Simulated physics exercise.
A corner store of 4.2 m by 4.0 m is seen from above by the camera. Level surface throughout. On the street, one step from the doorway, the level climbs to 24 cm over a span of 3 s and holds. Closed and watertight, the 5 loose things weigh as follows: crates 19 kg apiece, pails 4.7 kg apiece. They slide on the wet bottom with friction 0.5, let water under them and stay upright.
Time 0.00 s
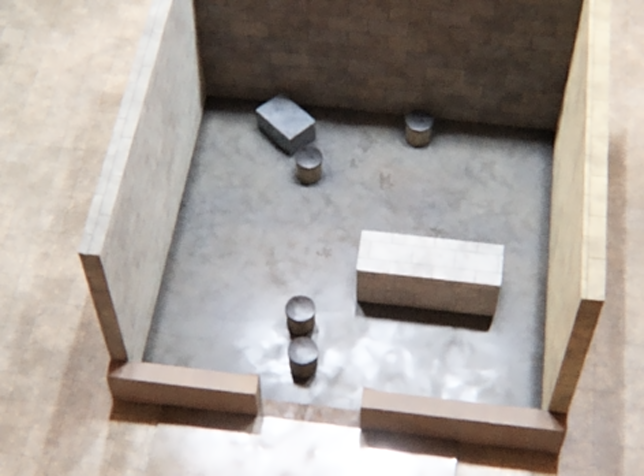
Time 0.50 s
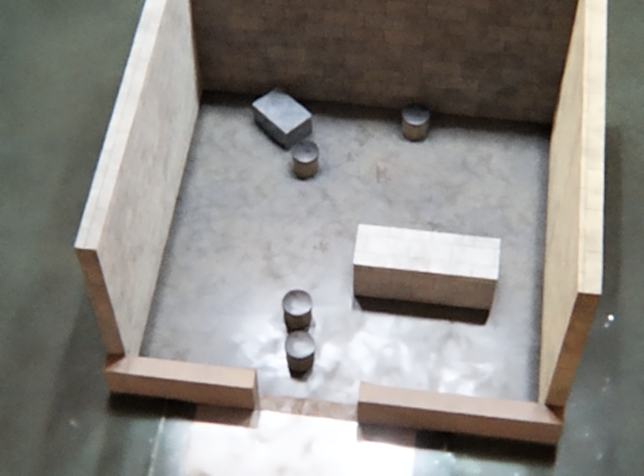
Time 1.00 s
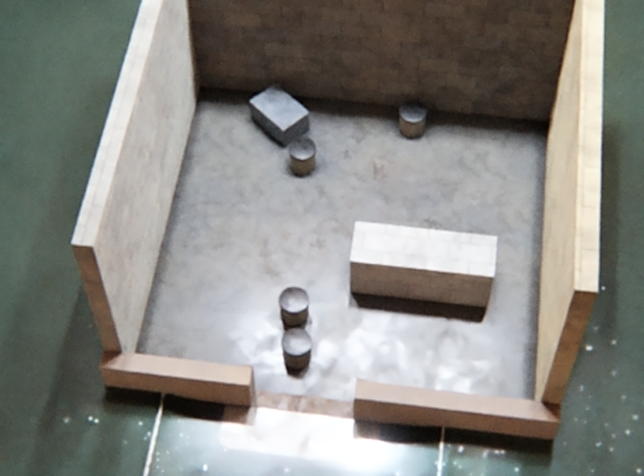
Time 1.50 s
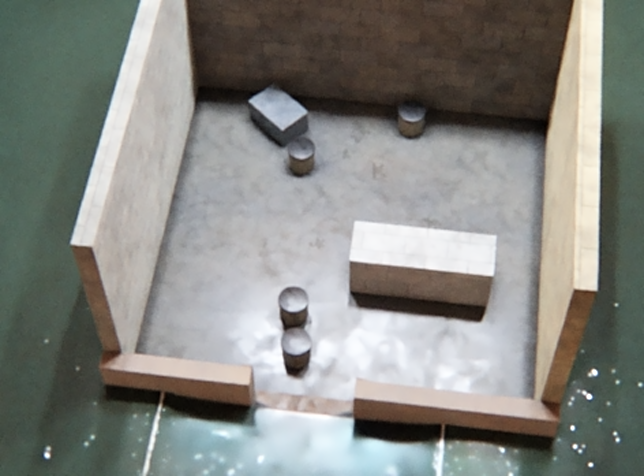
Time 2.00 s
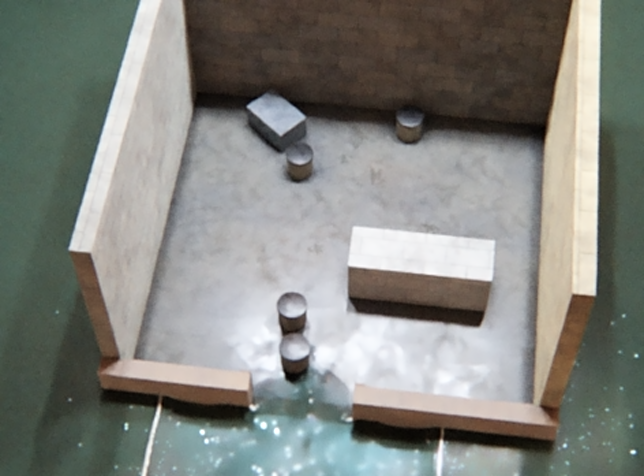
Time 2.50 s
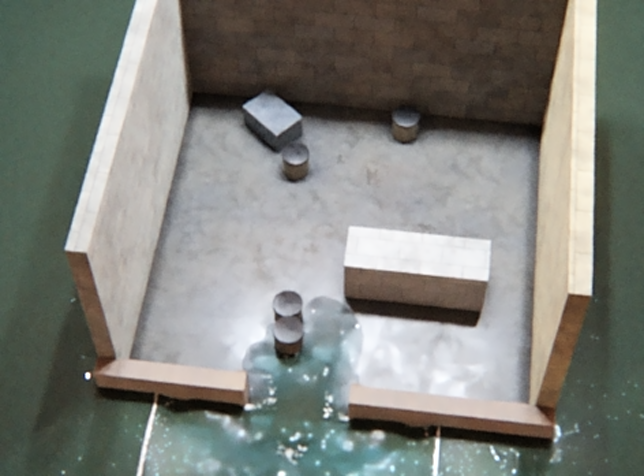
A walled, open-topped room with pale tan walls and a grey floor is seen from above, its doorway in the low front wall. A long whitish block sits right of centre, a smaller grey box and two grey pails stand toward the back, and two more pails stand near the doorway. As the view shifts slightly, dark green water surrounds the walls, then spreads through the doorway, and the nearest pail shifts inward.
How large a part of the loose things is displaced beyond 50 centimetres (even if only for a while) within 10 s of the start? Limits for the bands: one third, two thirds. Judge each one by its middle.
The highest of three bands.
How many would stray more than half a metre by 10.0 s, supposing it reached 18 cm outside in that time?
4.
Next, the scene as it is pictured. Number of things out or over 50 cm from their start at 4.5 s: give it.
By that point, 2.
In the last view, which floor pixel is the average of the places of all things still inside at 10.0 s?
Near (406, 180).
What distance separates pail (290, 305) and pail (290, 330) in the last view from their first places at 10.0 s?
First 300 cm, then 300 cm.
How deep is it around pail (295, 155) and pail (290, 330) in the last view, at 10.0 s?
Close to 11 and 14 centimetres.
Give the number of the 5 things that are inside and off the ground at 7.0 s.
That would be 4 of them.
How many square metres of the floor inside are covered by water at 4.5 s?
At that time the wet patch spans about 9.5 m2.
After 3.5 s 1 of 5 are over 50 cm from their spots; 0 afloat.
After 4.5 s 2 of 5 are over 50 cm from their spots; 0 afloat.
After 7.0 s 3 of 5 are over 50 cm from their spots; 4 afloat.
After 10.0 s 5 of 5 are over 50 cm from their spots, and 5 have been at some point; 5 afloat.
